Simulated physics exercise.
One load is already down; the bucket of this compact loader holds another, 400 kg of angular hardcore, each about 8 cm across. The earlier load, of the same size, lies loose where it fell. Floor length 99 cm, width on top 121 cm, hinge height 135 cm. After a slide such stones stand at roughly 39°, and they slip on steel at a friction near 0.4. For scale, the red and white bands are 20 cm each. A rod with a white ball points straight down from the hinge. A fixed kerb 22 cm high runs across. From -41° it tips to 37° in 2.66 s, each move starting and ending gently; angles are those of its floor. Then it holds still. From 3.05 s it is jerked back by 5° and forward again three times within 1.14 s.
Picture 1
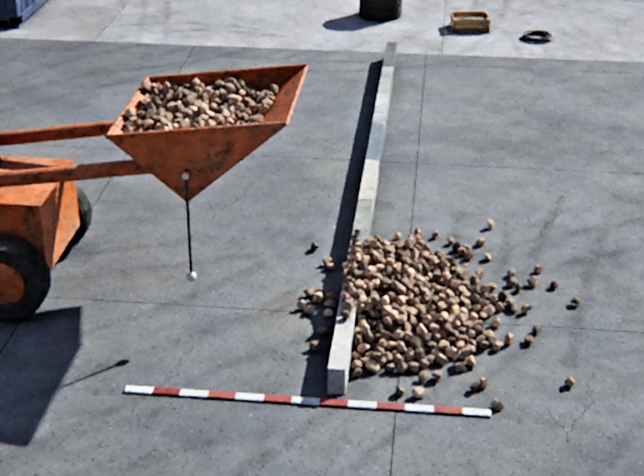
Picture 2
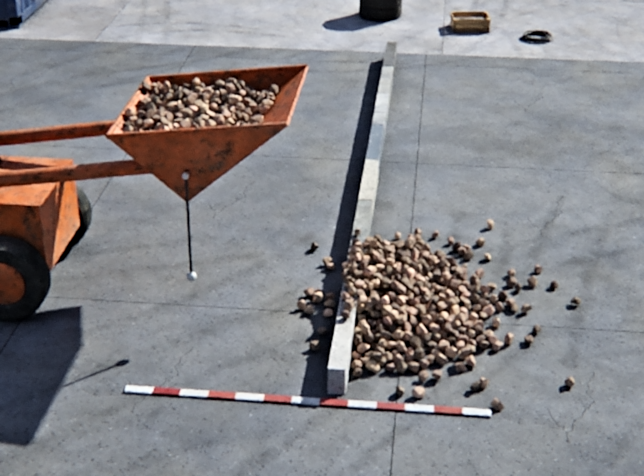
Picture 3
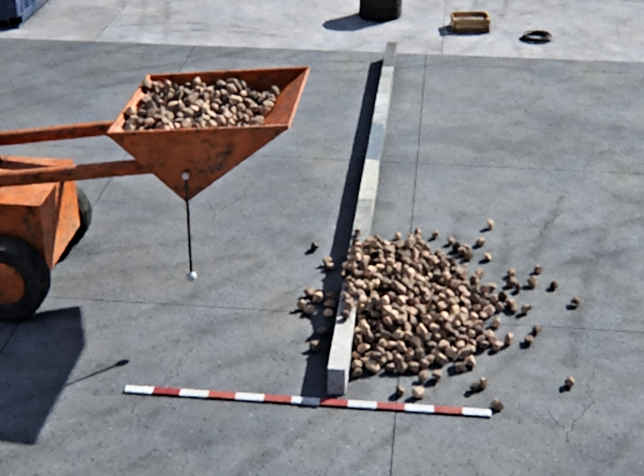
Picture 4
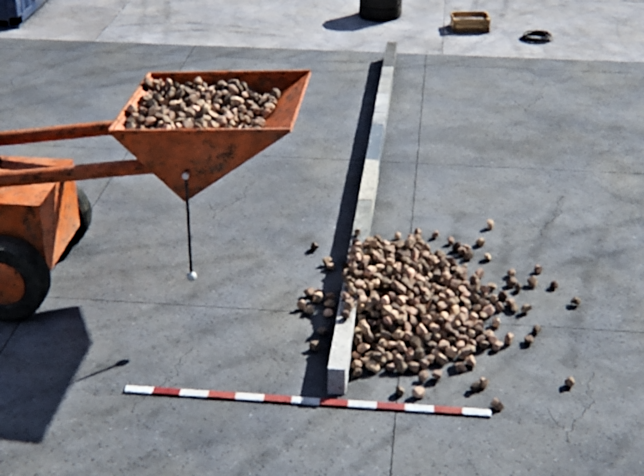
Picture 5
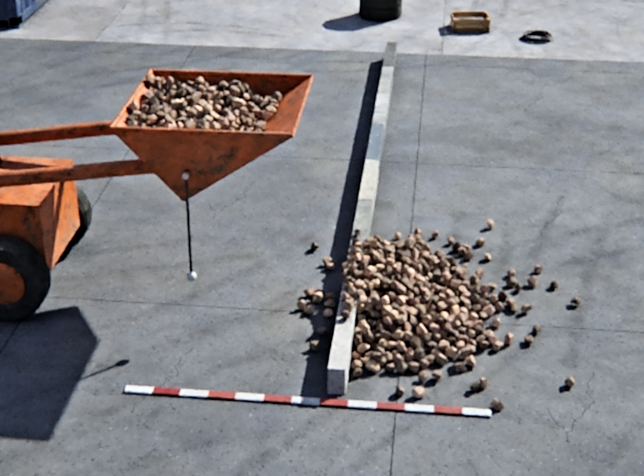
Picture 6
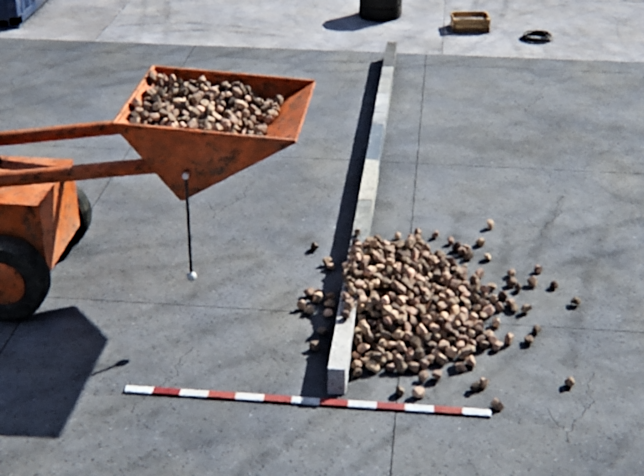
An orange loader's bucket, full of brown stones, tilts slightly forward beside a loose pile.
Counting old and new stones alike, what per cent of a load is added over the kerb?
About 8 per cent.
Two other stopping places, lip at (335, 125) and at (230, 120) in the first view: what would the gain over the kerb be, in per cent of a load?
Near 60 per cent from the first place, 0 from the second.
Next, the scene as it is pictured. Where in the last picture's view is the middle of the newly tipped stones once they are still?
Their middle is at about (318, 285).
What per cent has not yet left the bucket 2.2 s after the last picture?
It holds some 35 per cent.
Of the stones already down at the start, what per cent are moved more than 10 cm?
About 0 per cent.
Then, 1.4 s after the last picture the floor is at 25°; in per cent of one load, 100 in the bucket, 6 on this side of the kerb, 94 over the kerb; the foremost stones are at (545, 310).
Then, 2.2 s after the last picture the floor is at 37°; in per cent of one load, 33 in the bucket, 72 on this side of the kerb, 95 over the kerb; the foremost stones are at (545, 310).
Then, 4.0 s after the last picture the floor is at 37°; in per cent of one load, 0 in the bucket, 98 on this side of the kerb, 102 over the kerb; the foremost stones are at (545, 310).
Then, 6.7 s after the last picture the floor is at 37°; in per cent of one load, 0 in the bucket, 98 on this side of the kerb, 102 over the kerb; the foremost stones are at (545, 310). Net gain over the kerb, 8.
